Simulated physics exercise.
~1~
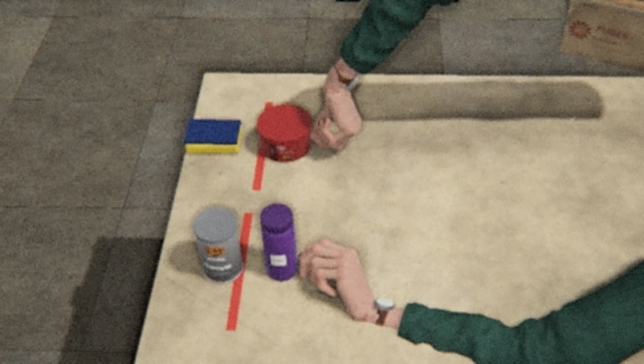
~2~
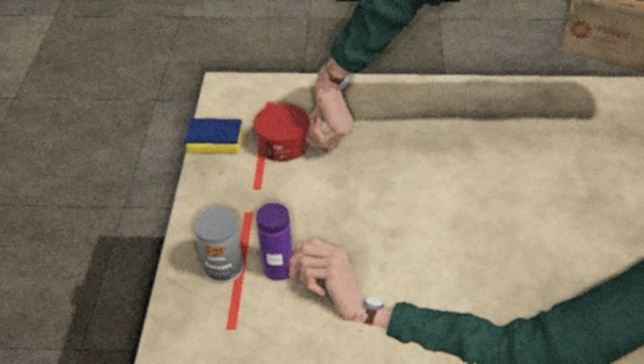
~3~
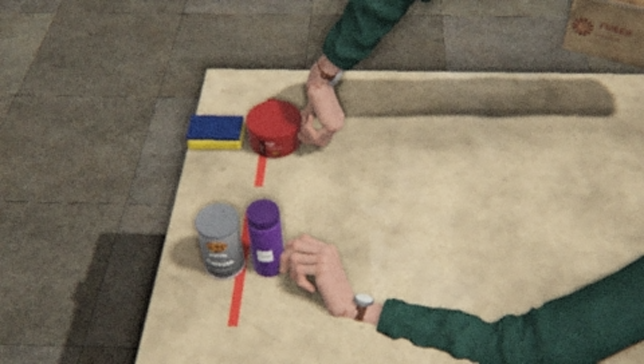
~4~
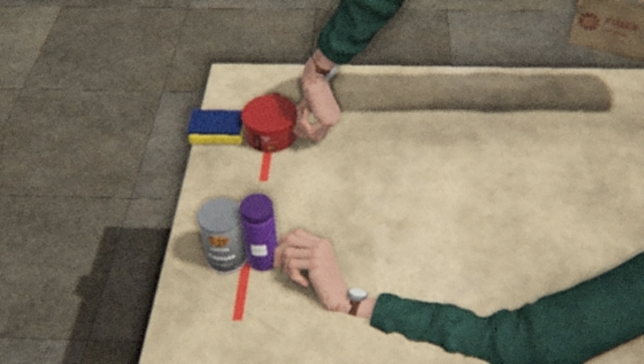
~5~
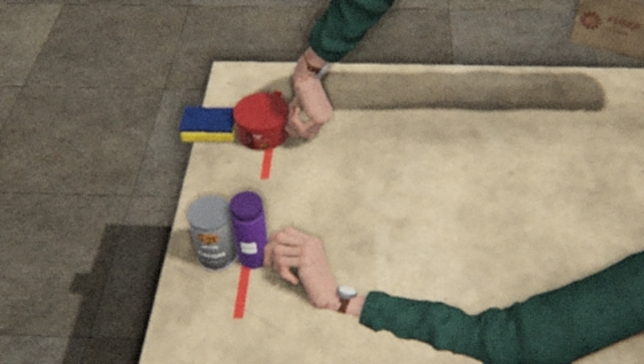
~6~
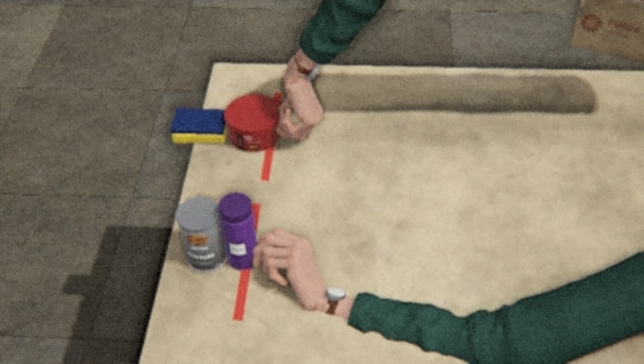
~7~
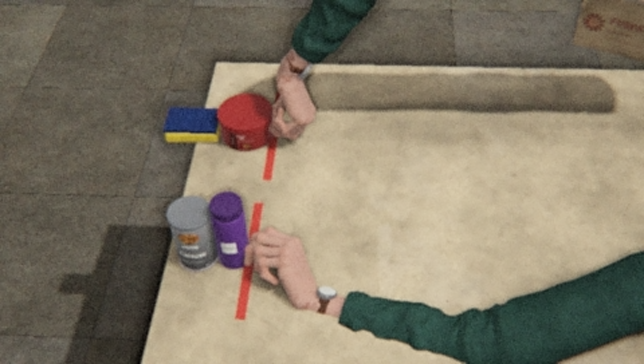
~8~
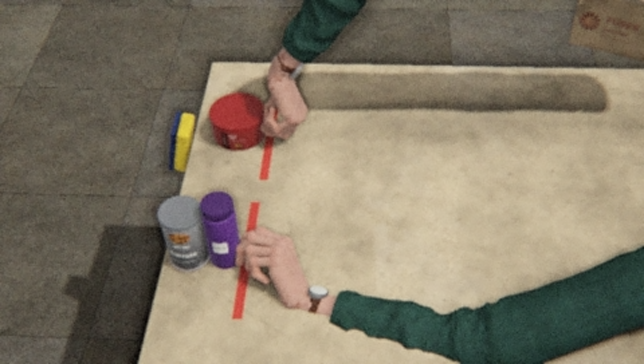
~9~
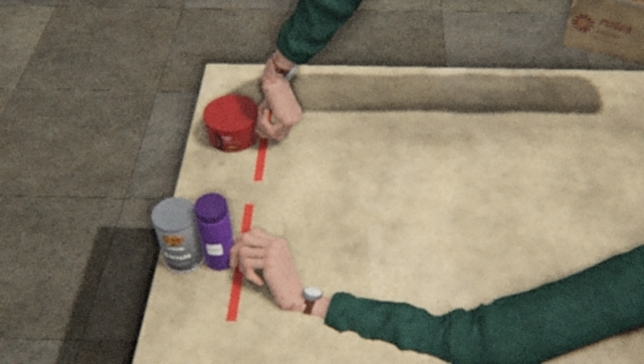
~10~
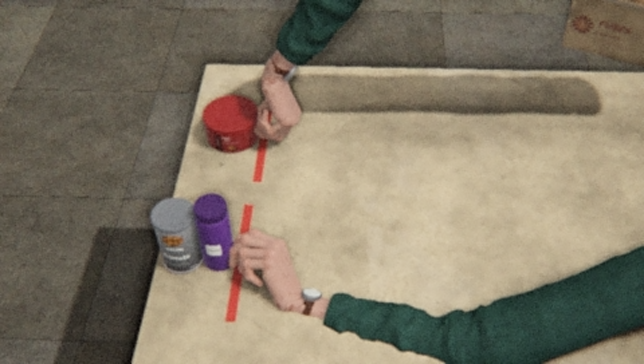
The video shows two hands slowly pushing a red tub and a purple jar left along a table, driving a yellow and blue sponge and a grey tin toward the edge, until the sponge tips off and disappears while the tin stays upright on the table.
